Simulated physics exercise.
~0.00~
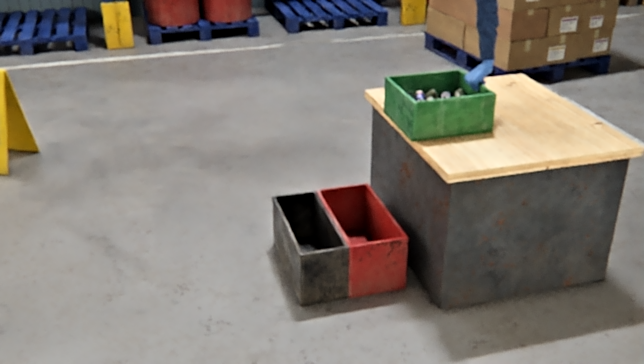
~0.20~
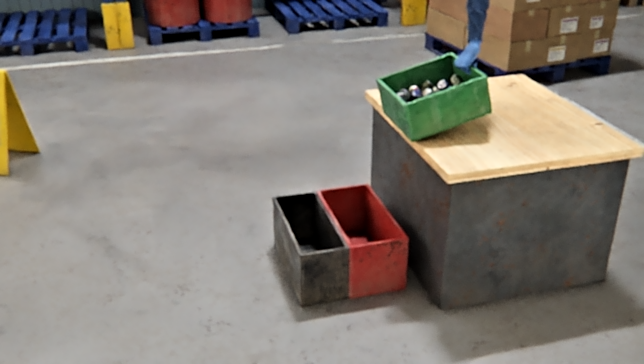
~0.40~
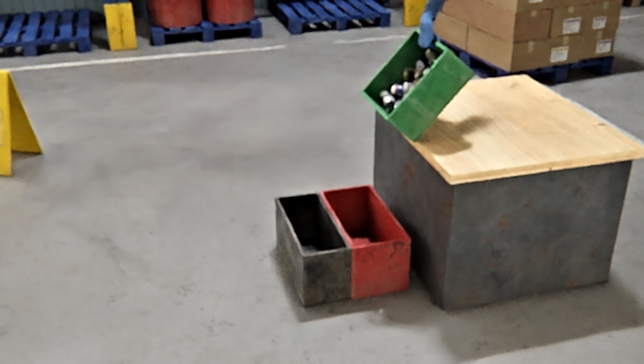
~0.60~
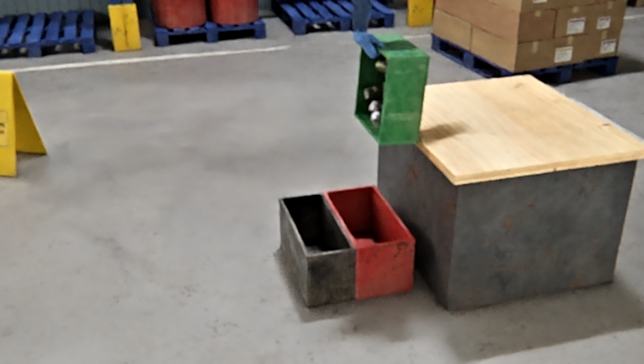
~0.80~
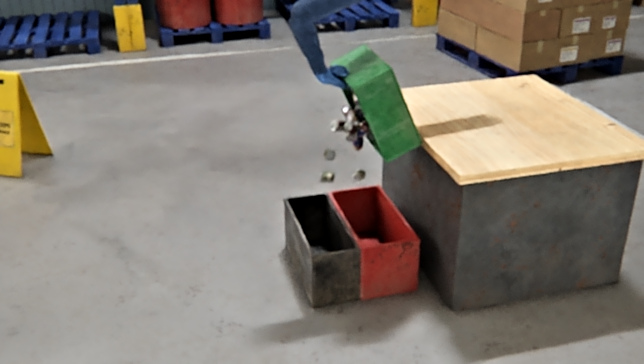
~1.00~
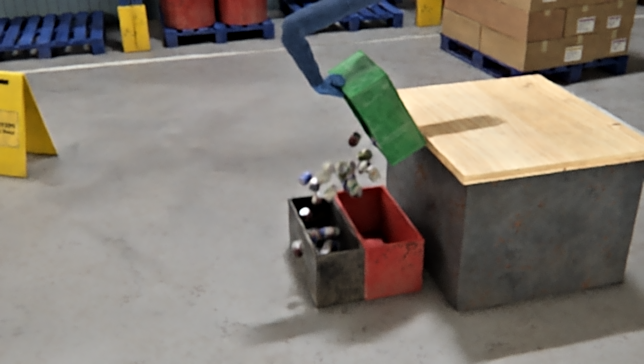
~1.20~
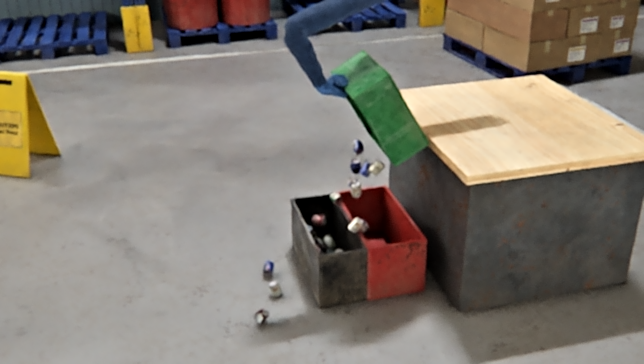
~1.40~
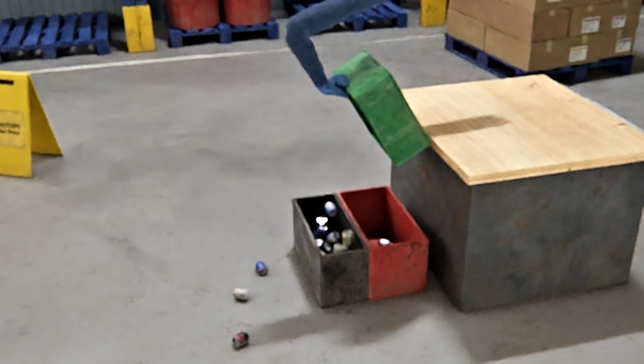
The footage shows a blue-gloved hand tipping a green crate of small cans off the end of a wood-topped bench, spilling them toward two bins below, until most lie in the black trough, at least one in the red bin, and three on the floor beyond the trough.
